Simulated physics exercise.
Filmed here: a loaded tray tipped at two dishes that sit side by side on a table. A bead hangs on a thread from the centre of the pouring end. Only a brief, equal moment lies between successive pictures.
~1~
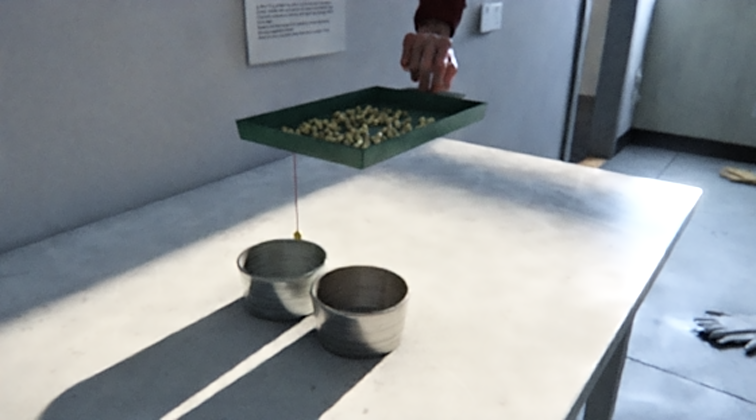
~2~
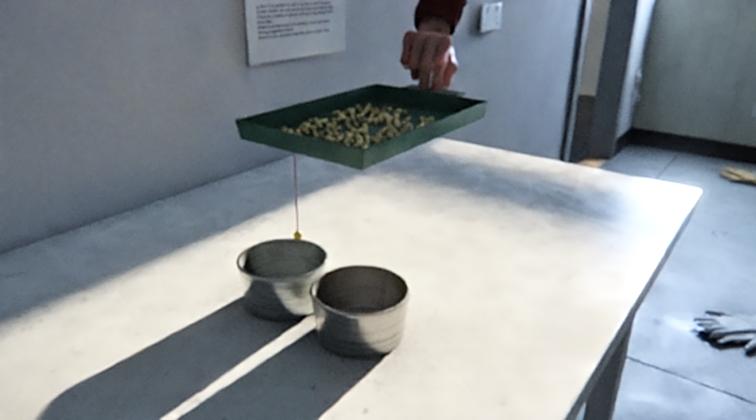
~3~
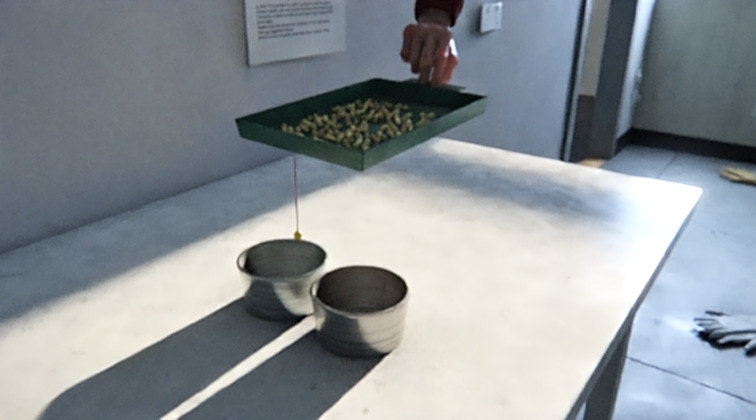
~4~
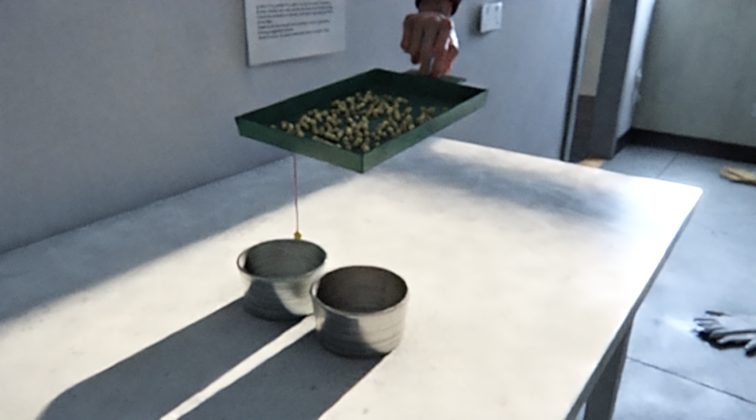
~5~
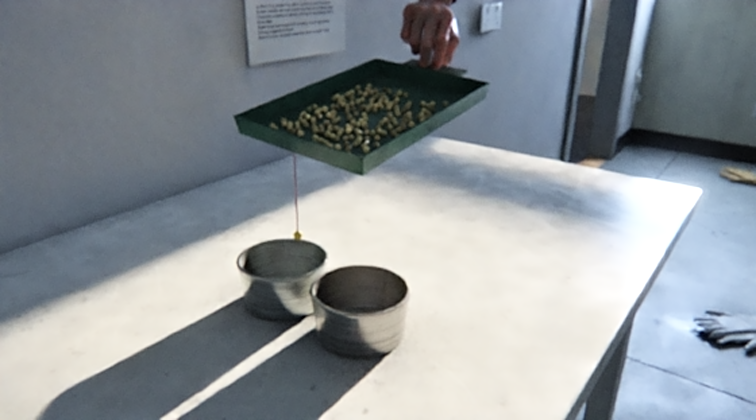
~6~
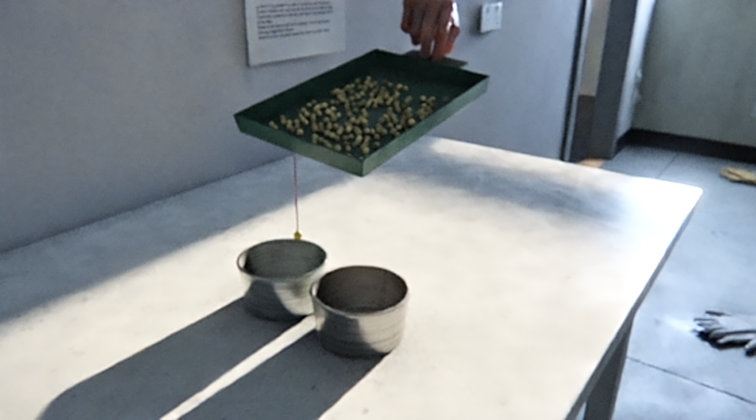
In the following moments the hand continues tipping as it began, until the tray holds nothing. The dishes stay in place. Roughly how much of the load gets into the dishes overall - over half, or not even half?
I expect the catch to be a majority.
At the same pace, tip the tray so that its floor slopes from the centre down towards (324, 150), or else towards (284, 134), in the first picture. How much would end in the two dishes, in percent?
Shares, approx.: 80 %, then 0 %.
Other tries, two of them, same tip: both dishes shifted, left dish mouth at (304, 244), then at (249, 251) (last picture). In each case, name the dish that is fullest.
Right side first, Right side second.
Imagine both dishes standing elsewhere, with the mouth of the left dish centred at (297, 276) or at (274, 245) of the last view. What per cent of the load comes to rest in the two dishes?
First position: Some 30 %; second position: Some 100 %.
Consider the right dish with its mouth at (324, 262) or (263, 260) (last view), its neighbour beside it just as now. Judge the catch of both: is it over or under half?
In order, they'd catch a major share, and next a minor share.
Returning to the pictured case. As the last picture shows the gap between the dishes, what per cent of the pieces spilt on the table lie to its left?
Around 20 percent of the pieces.
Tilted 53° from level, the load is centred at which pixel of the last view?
Near (349, 146).
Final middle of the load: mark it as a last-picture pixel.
Somewhere around (359, 323) in the last picture.
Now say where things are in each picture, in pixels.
Corners of the pouring end (239, 120) and (362, 148), level; middle of the load (354, 130), soya beans; left dish (252, 292); right dish (330, 328); bead on its thread (298, 235), in the first picture.
Corners of the pouring end (239, 120) and (362, 149), level; middle of the load (354, 129), in the second picture.
Corners of the pouring end (239, 119) and (362, 151), tipped barely, lowest at the right corner; middle of the load (354, 127), in the third picture.
Corners of the pouring end (238, 117) and (362, 153), tipped a little, lowest at the right corner; middle of the load (354, 124), in the fourth picture.
Corners of the pouring end (238, 115) and (362, 156), tipped a little, lowest at the right corner; middle of the load (353, 120), in the fifth picture.
Corners of the pouring end (237, 114) and (361, 159), tipped a little, lowest at the right corner; middle of the load (353, 118); left dish (252, 292); right dish (330, 328), in the sixth picture.
Just after the last frame, tray tipped steeply; every one on the tray.
A moment on, tray tipped right over; almost all on the tray; just a few in the right dish.
Further on, tray tipped past a quarter turn; the larger part in the right dish; about a tenth in the left dish; roughly a quarter outside both.
When it is over, tray tipped past a quarter turn; the larger part in the right dish; about a tenth in the left dish; roughly a quarter outside both.
